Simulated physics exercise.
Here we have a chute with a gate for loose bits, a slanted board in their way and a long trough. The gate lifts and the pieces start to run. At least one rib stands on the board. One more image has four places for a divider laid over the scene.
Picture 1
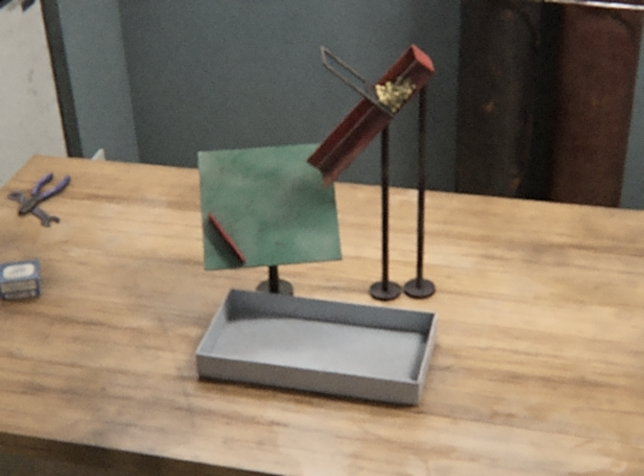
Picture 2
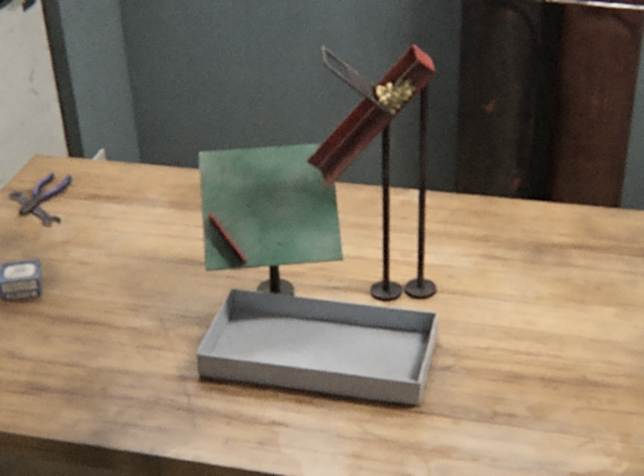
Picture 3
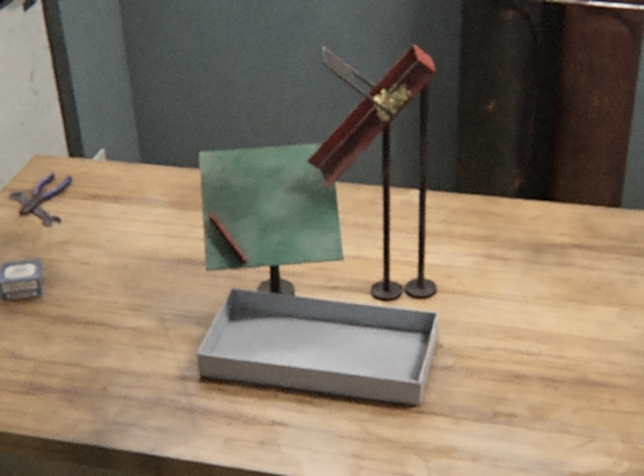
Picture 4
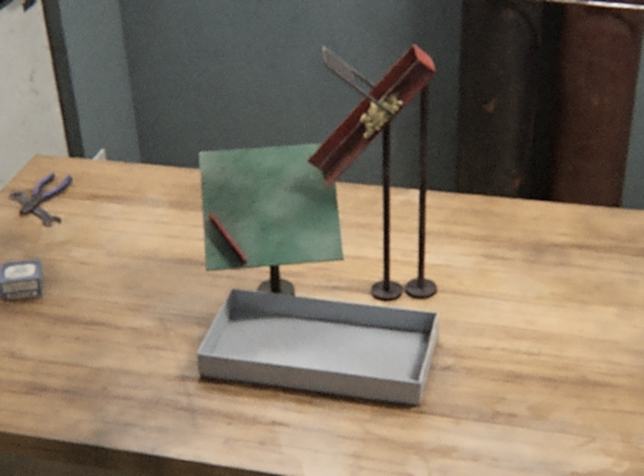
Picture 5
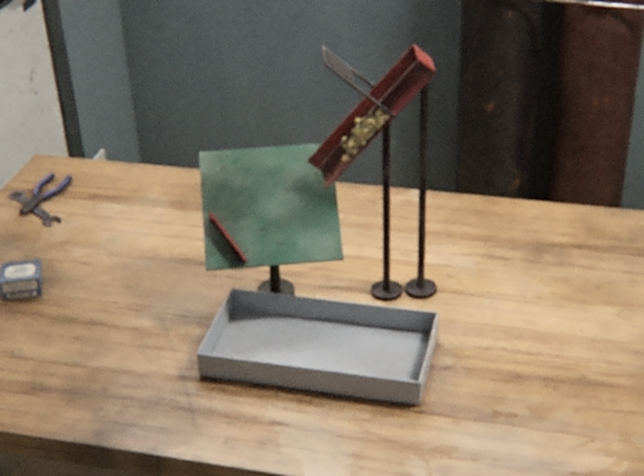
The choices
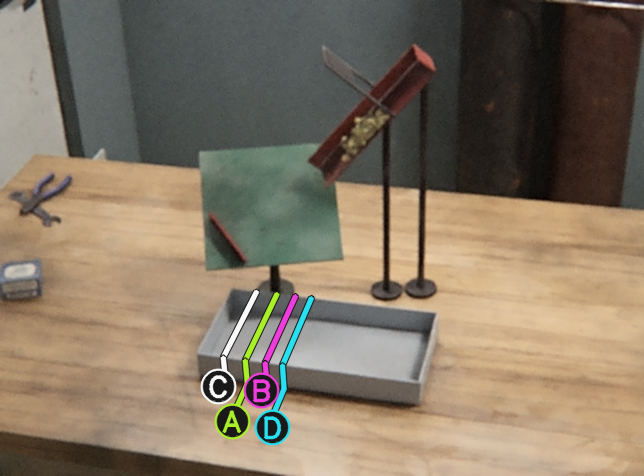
A small clump of pale yellowish bits rests behind a thin gate in a steep red chute, above a tilted green board and an empty gray trough. The gate shifts upward, and the bits slide down the chute to the left, stretching out as they near its lower end.
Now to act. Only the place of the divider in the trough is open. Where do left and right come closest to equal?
It is A.
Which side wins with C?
Right.
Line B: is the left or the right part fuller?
More lands on the left.
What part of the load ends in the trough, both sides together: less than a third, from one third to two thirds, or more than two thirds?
About that: More than two thirds.
On the marked copy, line A crosses the front rim at (245, 359); line B crosses the front rim at (265, 362); line C crosses the front rim at (223, 356); line D crosses the front rim at (282, 364).
If A is chosen, of what is caught, about half on the left of the divider, about half on the right.
If B is chosen, of what is caught, most on the left of the divider, about a quarter on the right.
If C is chosen, of what is caught, a small part on the left of the divider, most on the right.
If D is chosen, of what is caught, most on the left of the divider, a small part on the right.
